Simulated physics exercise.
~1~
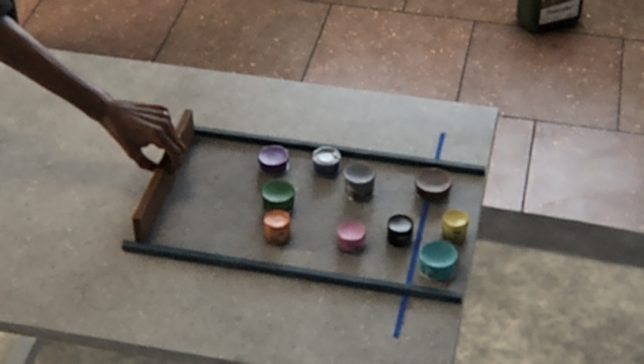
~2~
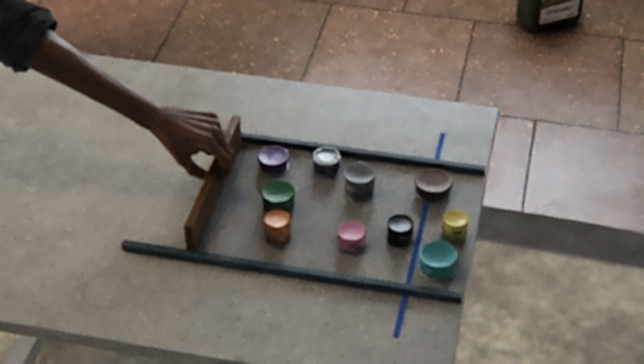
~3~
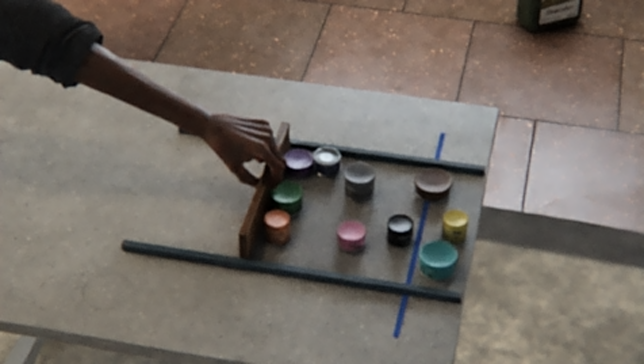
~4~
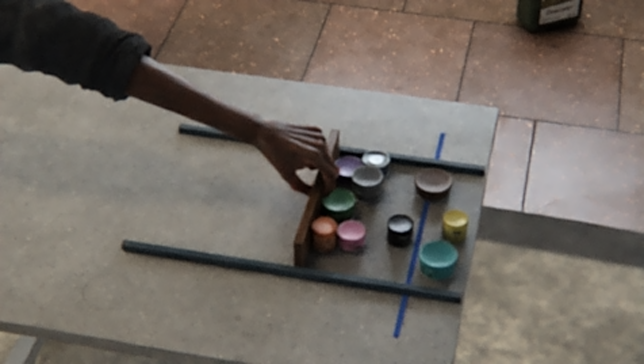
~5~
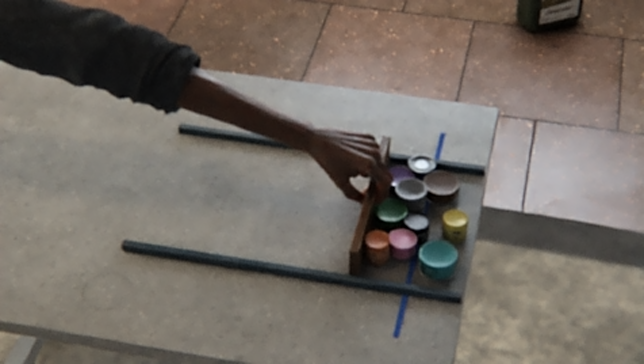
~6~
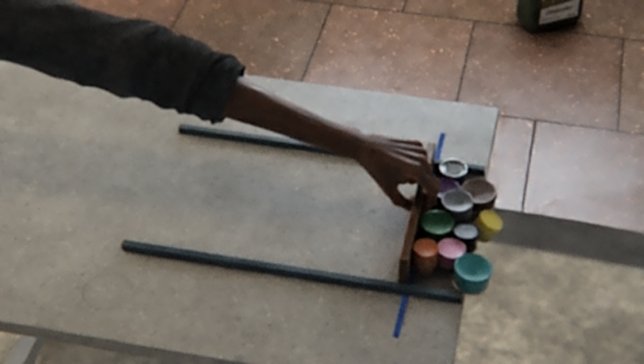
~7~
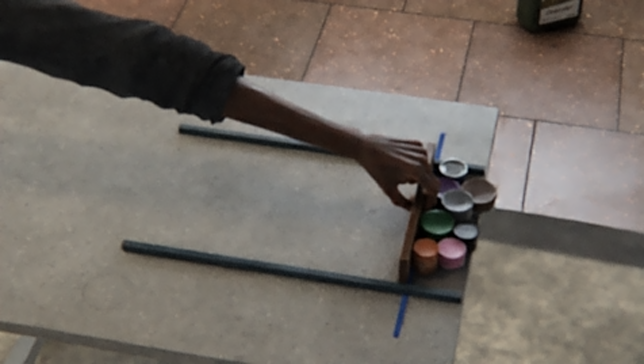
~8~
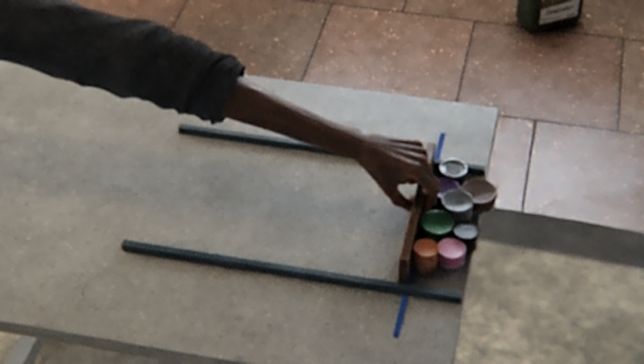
The clip opens on a gray table where a hand holds an upright wooden board between two dark rails, with small colorful tins scattered ahead of it and a strip of blue tape near the right edge. The hand pushes the board steadily right, gathering the purple, green and orange tins first. More tins bunch together as the board nears the tape, then the turquoise and yellow ones are shoved to the brink. The board stops at the tape, and those two drop out of sight over the edge. The remaining tins stay clustered there, with the hand still on the board.
